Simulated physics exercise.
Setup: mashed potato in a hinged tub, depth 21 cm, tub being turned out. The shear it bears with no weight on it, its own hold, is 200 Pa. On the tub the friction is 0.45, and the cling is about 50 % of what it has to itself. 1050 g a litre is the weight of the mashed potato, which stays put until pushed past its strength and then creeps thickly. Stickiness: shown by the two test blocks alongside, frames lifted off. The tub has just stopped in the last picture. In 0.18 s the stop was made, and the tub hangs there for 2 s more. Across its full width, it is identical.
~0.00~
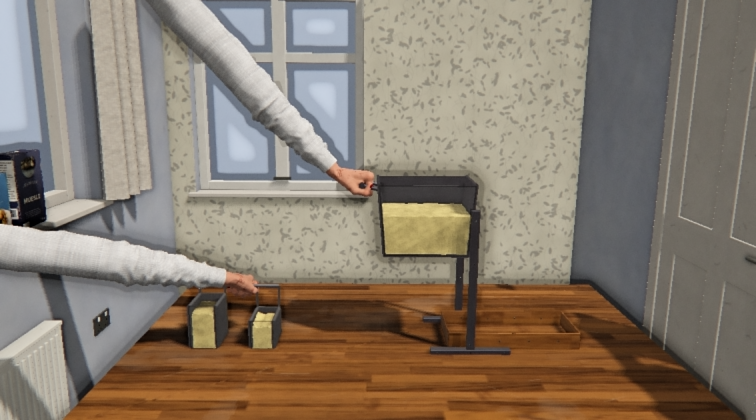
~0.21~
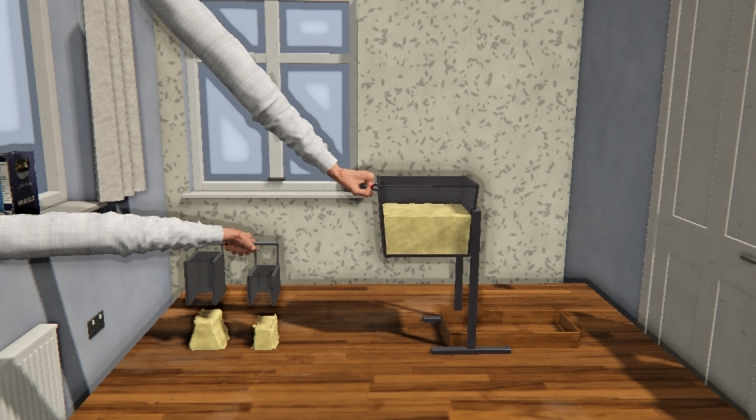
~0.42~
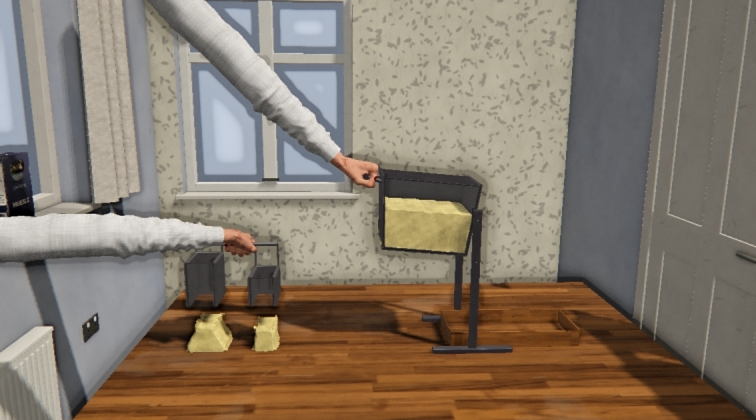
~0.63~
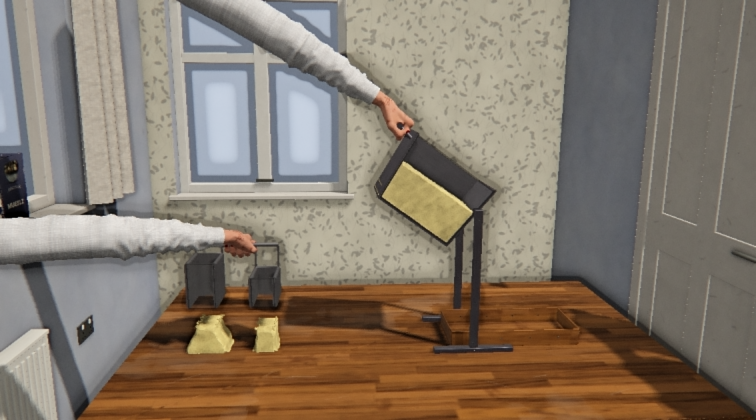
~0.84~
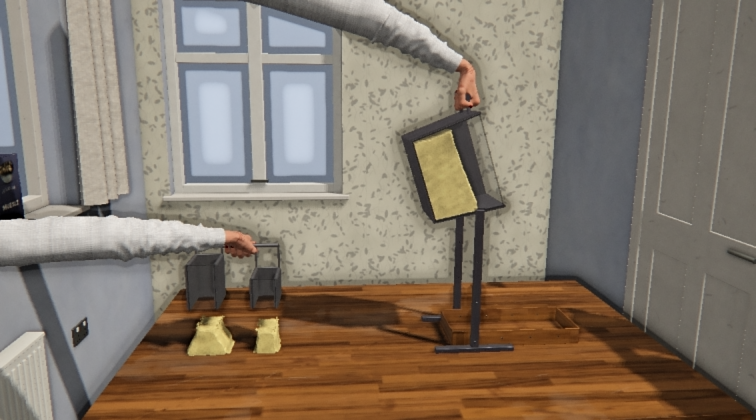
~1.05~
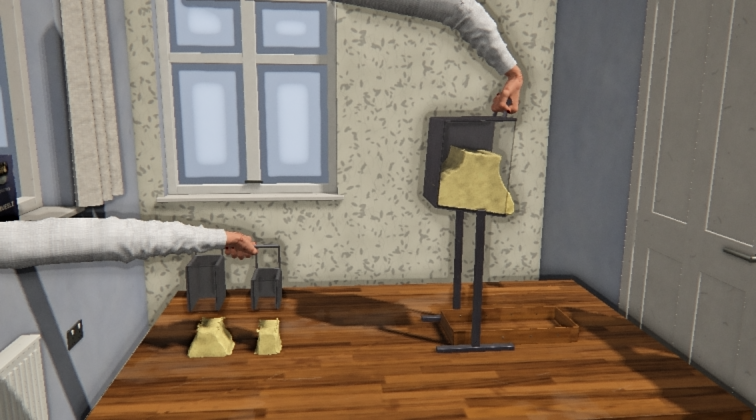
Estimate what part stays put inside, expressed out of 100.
The part that stays inside is near 34 per cent.
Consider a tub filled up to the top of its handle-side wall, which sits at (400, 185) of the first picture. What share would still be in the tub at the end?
In that case close to 45 %.
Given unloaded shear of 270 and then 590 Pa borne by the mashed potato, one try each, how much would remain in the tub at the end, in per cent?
In turn about 40 %, 50 %.
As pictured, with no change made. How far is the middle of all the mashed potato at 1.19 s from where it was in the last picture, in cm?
Roughly 9 cm.
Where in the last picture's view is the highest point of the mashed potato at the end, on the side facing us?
It ends up highest close to (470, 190).
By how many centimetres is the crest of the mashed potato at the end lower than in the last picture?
About 11 cm.
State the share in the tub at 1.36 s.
About 40 %.
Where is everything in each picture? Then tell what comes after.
Handle-side rim at (380, 185), tilt 0 degrees; top of the mashed potato at (454, 216); blocks stand 11 cm, 7.3 cm (left to right), in the first frame.
Handle-side rim at (381, 185), tilt 0 degrees; top of the mashed potato at (454, 216); blocks stand 9.2 cm, 7.2 cm (left to right), in the second frame.
Handle-side rim at (386, 177), tilt 5 degrees; top of the mashed potato at (391, 209); blocks stand 8.4 cm, 7.1 cm (left to right), in the third frame.
Handle-side rim at (419, 135), tilt 36 degrees; top of the mashed potato at (405, 165); blocks stand 8.4 cm, 7.1 cm (left to right), in the fourth frame.
Handle-side rim at (480, 115), tilt 73 degrees; top of the mashed potato at (447, 133); blocks stand 8.4 cm, 7.1 cm (left to right), in the fifth frame.
Handle-side rim at (516, 121), tilt 94 degrees; top of the mashed potato at (469, 153); blocks stand 8.4 cm, 7.1 cm (left to right), in the sixth frame.
After 1.19 s, the tub is at 94 degrees and holds 59 %.
After 1.36 s, the tub is at 94 degrees and holds 39 %.
After 1.53 s, the tub is at 94 degrees and holds 36 %.
After 1.70 s, the tub is at 94 degrees and holds 35 %.
After 3.05 s, at the end, the tub is at 94 degrees and holds 34 %.
